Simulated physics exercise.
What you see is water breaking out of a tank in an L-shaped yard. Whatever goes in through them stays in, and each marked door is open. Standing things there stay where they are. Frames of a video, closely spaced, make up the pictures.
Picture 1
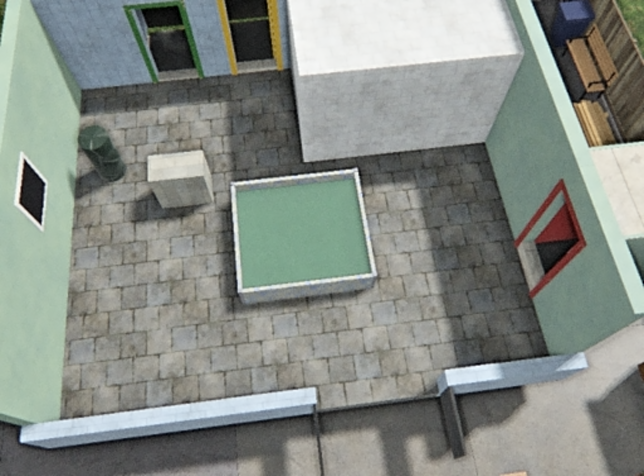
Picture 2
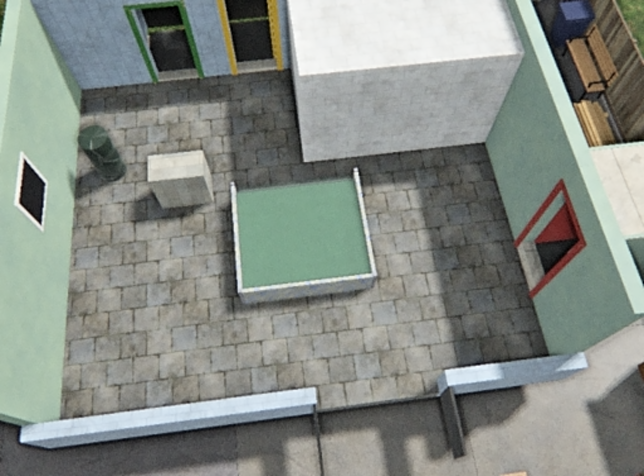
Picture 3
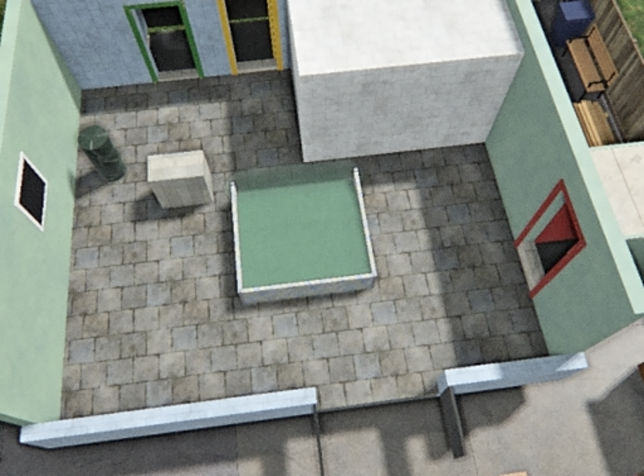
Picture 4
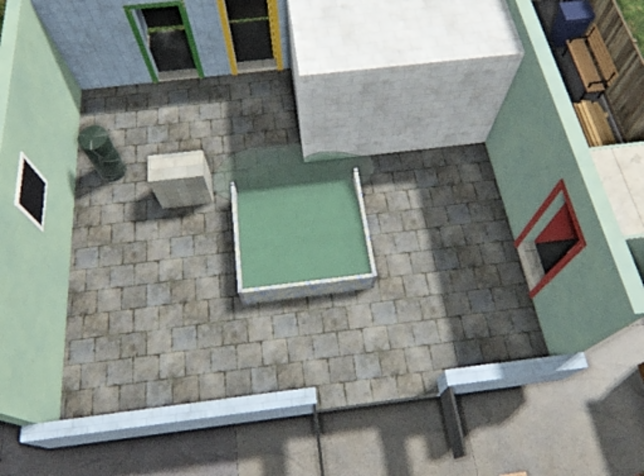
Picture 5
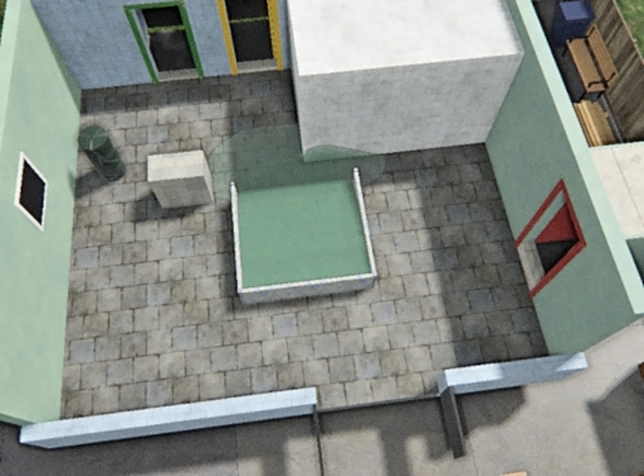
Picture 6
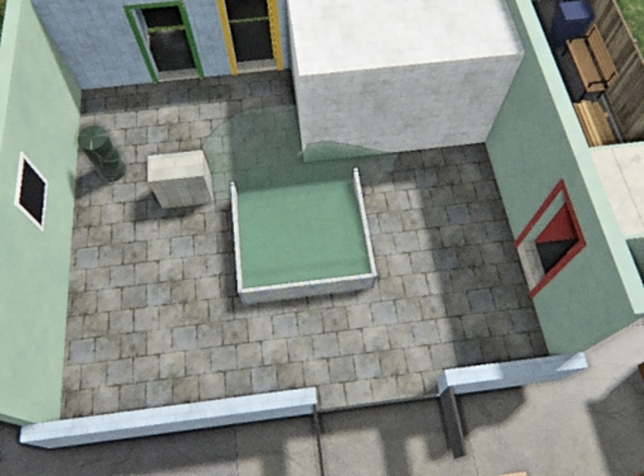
In a paved yard between pale green walls, a low rectangular tank of green water stands whole and still beside a white block. Its far side disappears, leaving a gap, and a thin sheet of water pours out, fanning across the paving toward the small pale block and the large white one.
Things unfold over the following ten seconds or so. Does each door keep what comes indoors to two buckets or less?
One by one: The yellow door is going to be swamped, the red door is going to stay within two buckets, the green door is going to be swamped.
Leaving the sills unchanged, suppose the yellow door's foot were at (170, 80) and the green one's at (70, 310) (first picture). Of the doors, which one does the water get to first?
I reckon it's the one in yellow.
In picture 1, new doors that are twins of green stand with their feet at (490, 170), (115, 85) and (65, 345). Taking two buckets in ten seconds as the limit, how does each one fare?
One, ends up above; two, ends up above; three, ends up below.
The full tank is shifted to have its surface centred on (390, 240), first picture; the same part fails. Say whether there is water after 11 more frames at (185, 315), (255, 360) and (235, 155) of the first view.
I'd call them still dry, still dry and watered, in the order asked.
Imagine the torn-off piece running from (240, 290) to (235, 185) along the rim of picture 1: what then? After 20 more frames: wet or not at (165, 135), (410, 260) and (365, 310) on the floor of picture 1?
Untouched, untouched, untouched.
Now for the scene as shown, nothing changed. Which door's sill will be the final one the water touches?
My answer is the red one.
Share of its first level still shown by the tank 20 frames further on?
Near 26 in a hundred.
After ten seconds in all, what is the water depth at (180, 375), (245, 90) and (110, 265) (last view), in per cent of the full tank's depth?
About 10, 14, 8 %.
A moment on, water covers 20 % of the floor; the yellow door under two buckets in, the red door not reached, the green door not reached.
Next, water covers 30 % of the floor; the yellow door far over two buckets in, the red door not reached, the green door under two buckets in.
Then, water covers 40 % of the floor; the yellow door far over two buckets in, the red door wet at the sill, nothing in, the green door far over two buckets in.
Later, water covers 65 % of the floor; the yellow door far over two buckets in, the red door wet at the sill, nothing in, the green door far over two buckets in.
In the end, water covers 95 % of the floor; the yellow door far over two buckets in, the red door wet at the sill, nothing in, the green door far over two buckets in.
